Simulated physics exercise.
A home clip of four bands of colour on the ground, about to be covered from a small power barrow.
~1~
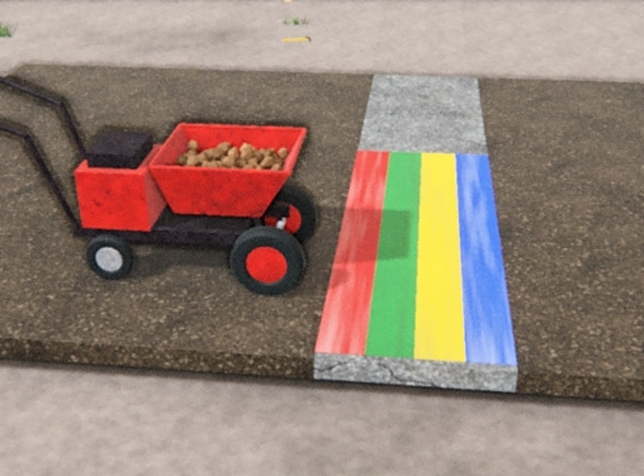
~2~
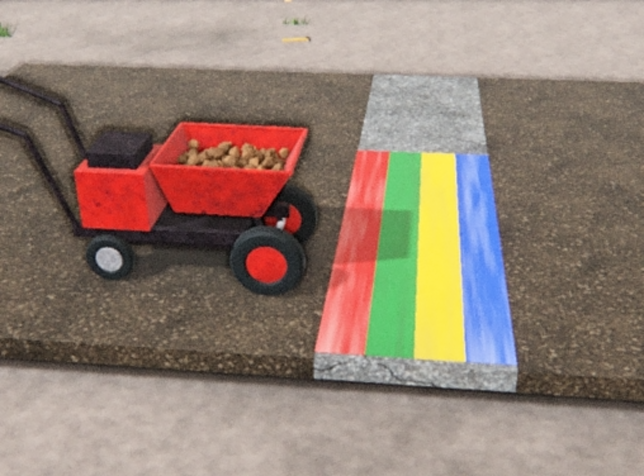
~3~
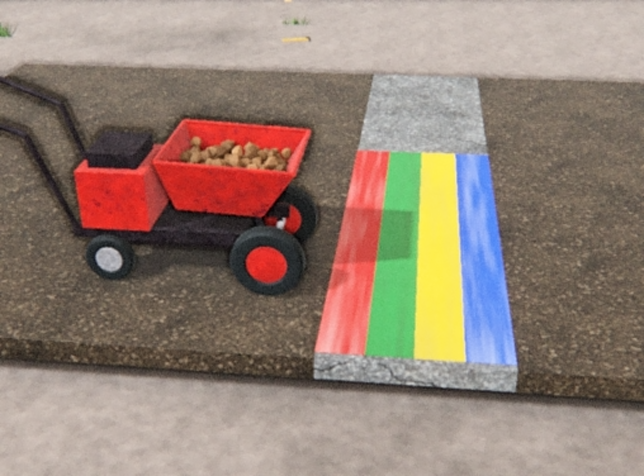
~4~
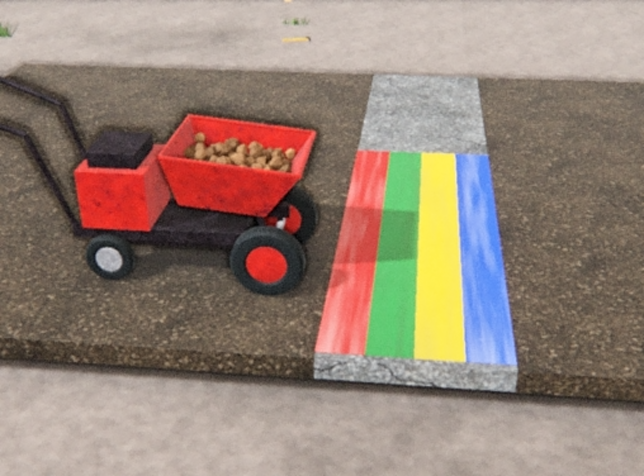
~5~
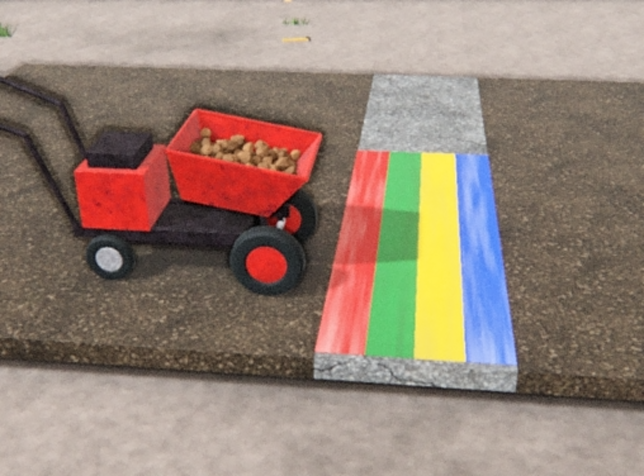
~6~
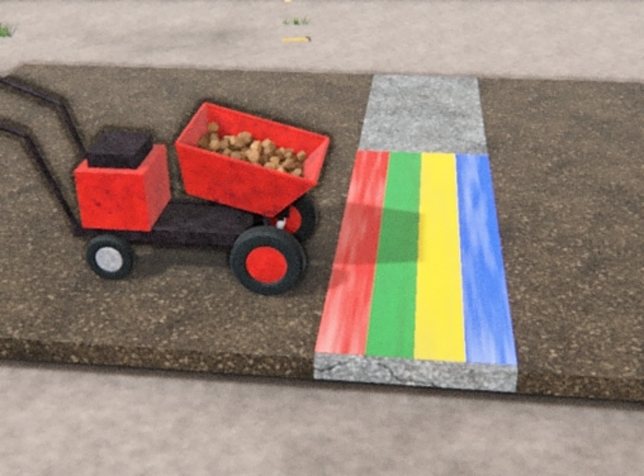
A small red power barrow with black handles stands at the left on a dark, speckled strip of ground, seen from the side and slightly above by a still camera. Its red skip holds brown clods, and to its right red, green, yellow and blue bands lie side by side on a grey slab. The skip tilts gradually forward to the right, its front lip lowering slightly, while the wheels stay put.
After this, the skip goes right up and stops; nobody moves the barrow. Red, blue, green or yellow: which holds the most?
Most covered: The green band.
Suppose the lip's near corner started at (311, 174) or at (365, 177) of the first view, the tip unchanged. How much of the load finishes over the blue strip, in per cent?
The first gives 20 %, the second 50 %.
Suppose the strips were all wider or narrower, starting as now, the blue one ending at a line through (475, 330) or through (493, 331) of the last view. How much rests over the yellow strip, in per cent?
The first gives 30 %, the second 30 %.
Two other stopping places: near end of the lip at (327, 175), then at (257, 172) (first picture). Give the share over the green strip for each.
In turn 20 and 40 in a hundred.
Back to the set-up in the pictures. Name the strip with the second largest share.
The runner-up: The yellow one.
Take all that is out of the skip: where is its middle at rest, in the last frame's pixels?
At about (412, 270).
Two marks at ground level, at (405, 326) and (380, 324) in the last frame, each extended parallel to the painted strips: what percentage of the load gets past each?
First some 50, then 80 per cent.
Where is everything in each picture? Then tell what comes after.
In the first picture, lip of the skip at (288, 173), level; top of the load at (230, 161), clay clods; red strip at (346, 319); green strip at (392, 322); yellow strip at (440, 325); blue strip at (488, 328).
In the second picture, lip of the skip at (290, 174), level; top of the load at (231, 161).
In the third picture, lip of the skip at (293, 175), tipped barely; top of the load at (234, 159).
In the fourth picture, lip of the skip at (299, 177), tipped a little; top of the load at (226, 162).
In the fifth picture, lip of the skip at (306, 179), tipped a little; top of the load at (221, 159).
In the sixth picture, lip of the skip at (314, 183), tipped clearly; top of the load at (228, 145); red strip at (346, 319); green strip at (392, 322); yellow strip at (440, 325); blue strip at (488, 328).
Soon after the last picture, skip tipped steeply; all in the skip.
A little later, skip tipped steeply; nearly all in the skip; a small part over the green strip; a stray few falling.
Later still, skip tipped right over; about a third in the skip; about a third over the green strip; about a quarter over the yellow strip; a small part over the blue strip; a stray few off the paint.
By the end, skip tipped right over; a small part over the red strip; about half over the green strip; about a third over the yellow strip; a small part over the blue strip; a stray few off the paint.
